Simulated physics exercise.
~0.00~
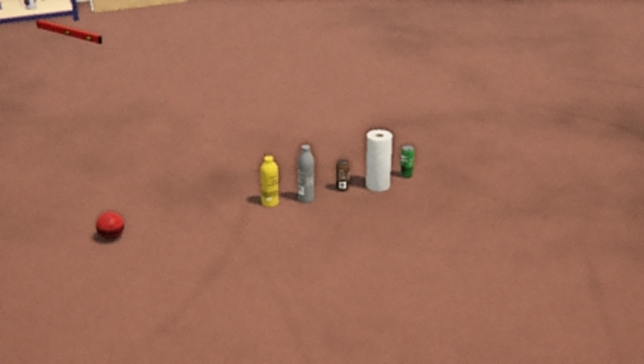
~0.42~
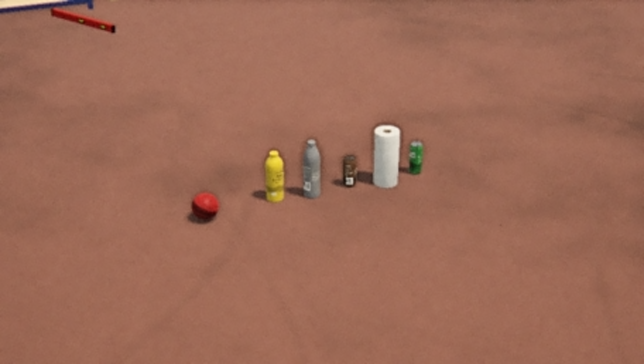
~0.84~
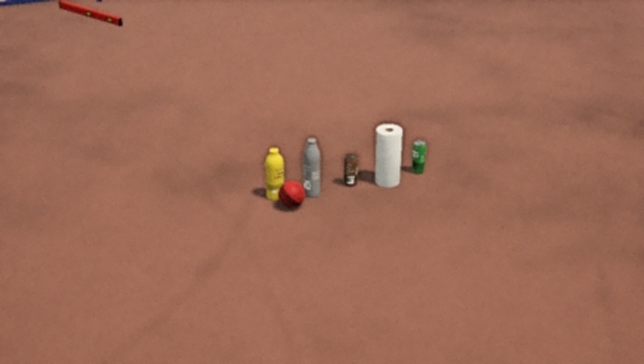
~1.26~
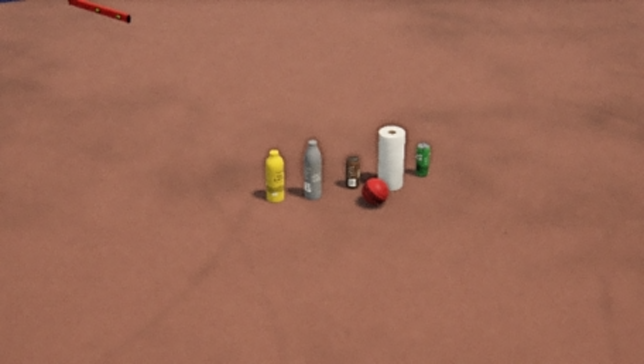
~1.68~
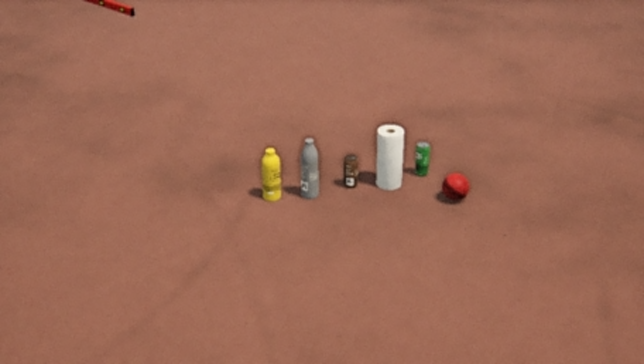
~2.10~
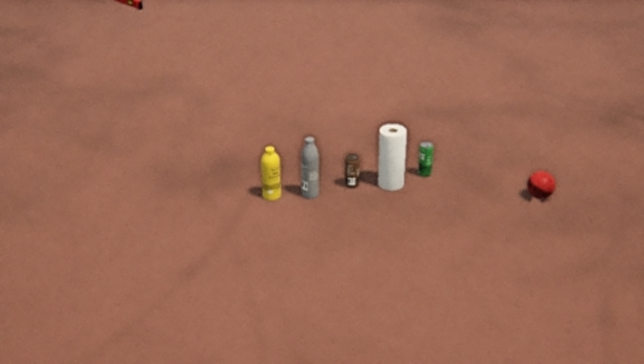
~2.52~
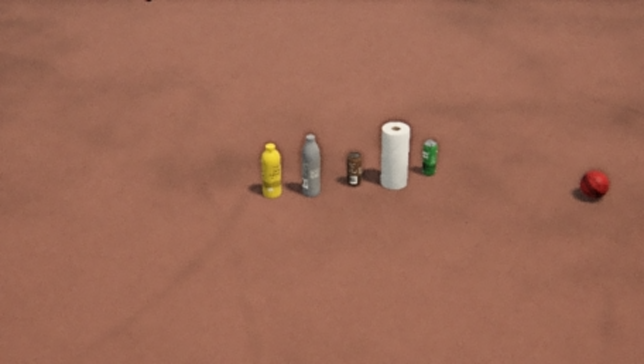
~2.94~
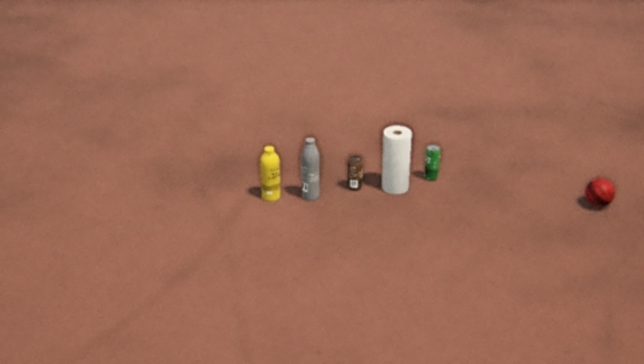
A red ball rolls right past five standing items and stops beyond them, touching none.
